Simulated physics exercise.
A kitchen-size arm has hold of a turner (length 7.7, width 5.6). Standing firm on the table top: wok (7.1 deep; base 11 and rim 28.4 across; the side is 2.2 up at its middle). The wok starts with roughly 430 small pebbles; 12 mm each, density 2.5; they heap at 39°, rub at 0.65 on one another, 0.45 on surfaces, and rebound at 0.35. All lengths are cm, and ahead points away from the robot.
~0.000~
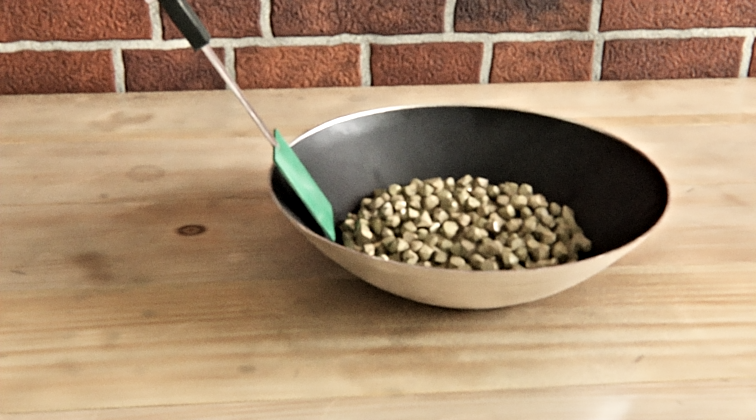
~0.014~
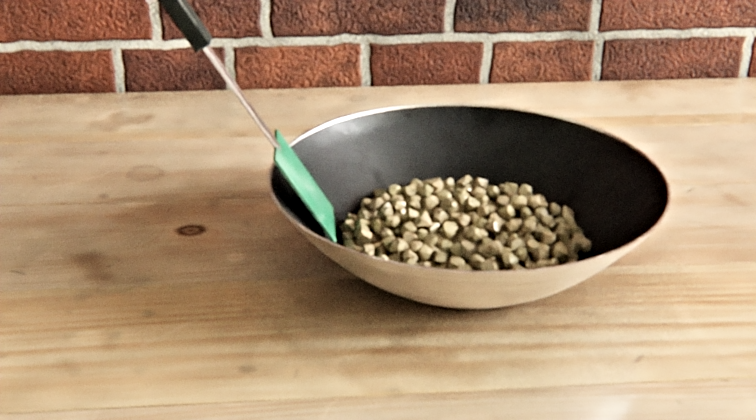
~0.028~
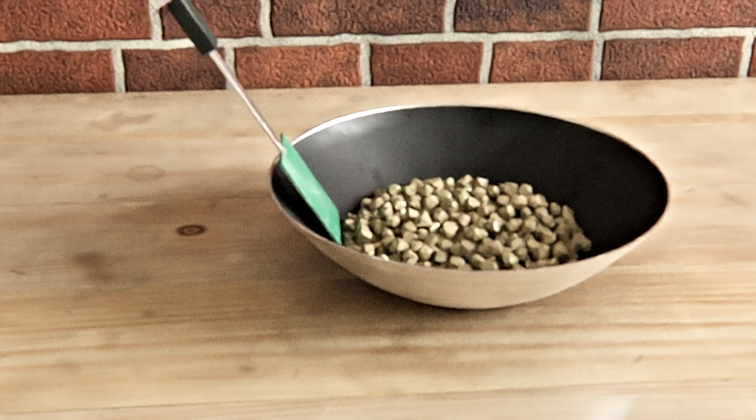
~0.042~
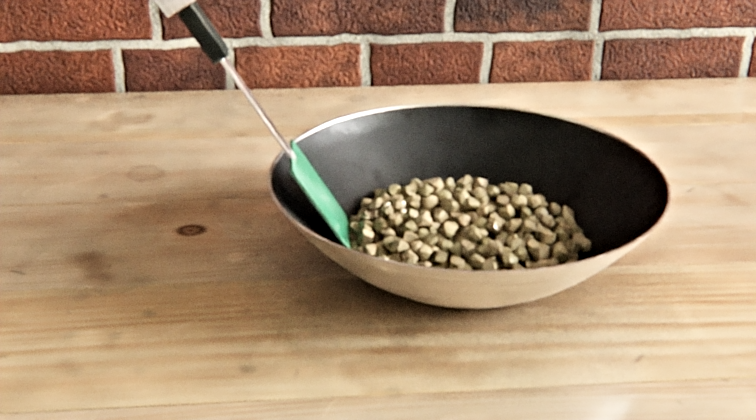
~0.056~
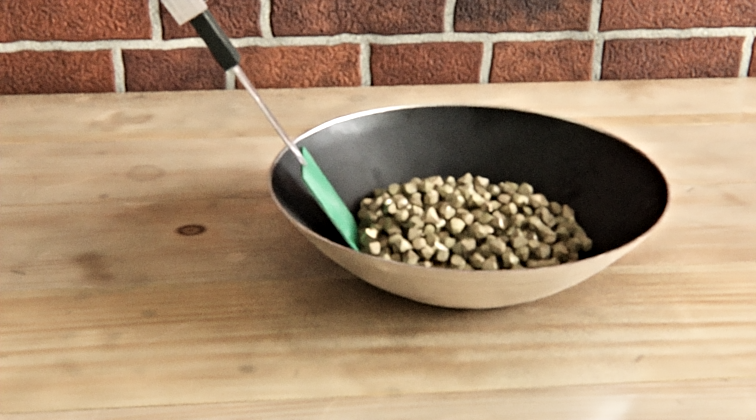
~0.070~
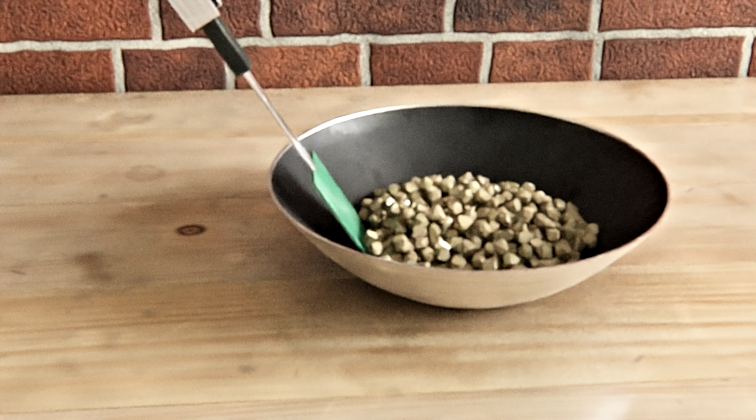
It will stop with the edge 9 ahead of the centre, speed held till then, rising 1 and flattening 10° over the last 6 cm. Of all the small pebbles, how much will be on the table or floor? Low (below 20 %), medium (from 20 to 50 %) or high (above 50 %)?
A low share, below 20 %, ends on the table or floor.
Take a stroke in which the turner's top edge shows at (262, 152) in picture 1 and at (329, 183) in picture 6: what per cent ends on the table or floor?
About 20 per cent.
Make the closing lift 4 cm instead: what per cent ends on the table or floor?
Some 15 per cent.
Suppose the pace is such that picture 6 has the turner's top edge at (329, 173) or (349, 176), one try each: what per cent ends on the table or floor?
About 15 and 25 per cent.
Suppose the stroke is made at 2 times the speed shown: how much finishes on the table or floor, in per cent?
About 25 per cent.
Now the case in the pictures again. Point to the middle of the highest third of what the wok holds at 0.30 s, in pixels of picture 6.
Near (592, 192).
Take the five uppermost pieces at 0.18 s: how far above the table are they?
Some 6 cm.
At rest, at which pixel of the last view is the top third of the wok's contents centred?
Around (598, 190).
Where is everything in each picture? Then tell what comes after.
The first picture shows turner top edge at (274, 143), sloping 59°; upper third of the load around (463, 226), from x 345 to 585, top at y 185; 426 in the wok.
The second picture shows turner top edge at (275, 144), sloping 59°; upper third of the load around (463, 226), from x 345 to 585, top at y 185.
The third picture shows turner top edge at (281, 148), sloping 59°; upper third of the load around (463, 226), from x 345 to 585, top at y 185.
The fourth picture shows turner top edge at (291, 155), sloping 59°; upper third of the load around (463, 227), from x 350 to 585, top at y 185.
The fifth picture shows turner top edge at (302, 161), sloping 59°; upper third of the load around (467, 223), from x 365 to 585, top at y 185.
The sixth picture shows turner top edge at (312, 167), sloping 59°; upper third of the load around (473, 220), from x 365 to 590, top at y 180; 426 in the wok.
By 0.18 s, sloping 59°, highest piece 6 above the table; 426 in the wok.
By 0.30 s, sloping 56°, highest piece 8 above the table; 425 in the wok, 1 on the blade or in flight.
By 0.56 s, sloping 49°, highest piece 8 above the table; 371 in the wok, 52 on the table or floor, 3 on the blade or in flight.
By 1.61 s, sloping 49°, highest piece 8 above the table; 371 in the wok, 55 on the table or floor.
Final count, 371 in the wok, 55 on the table or floor. That is 13 % on the table or floor.
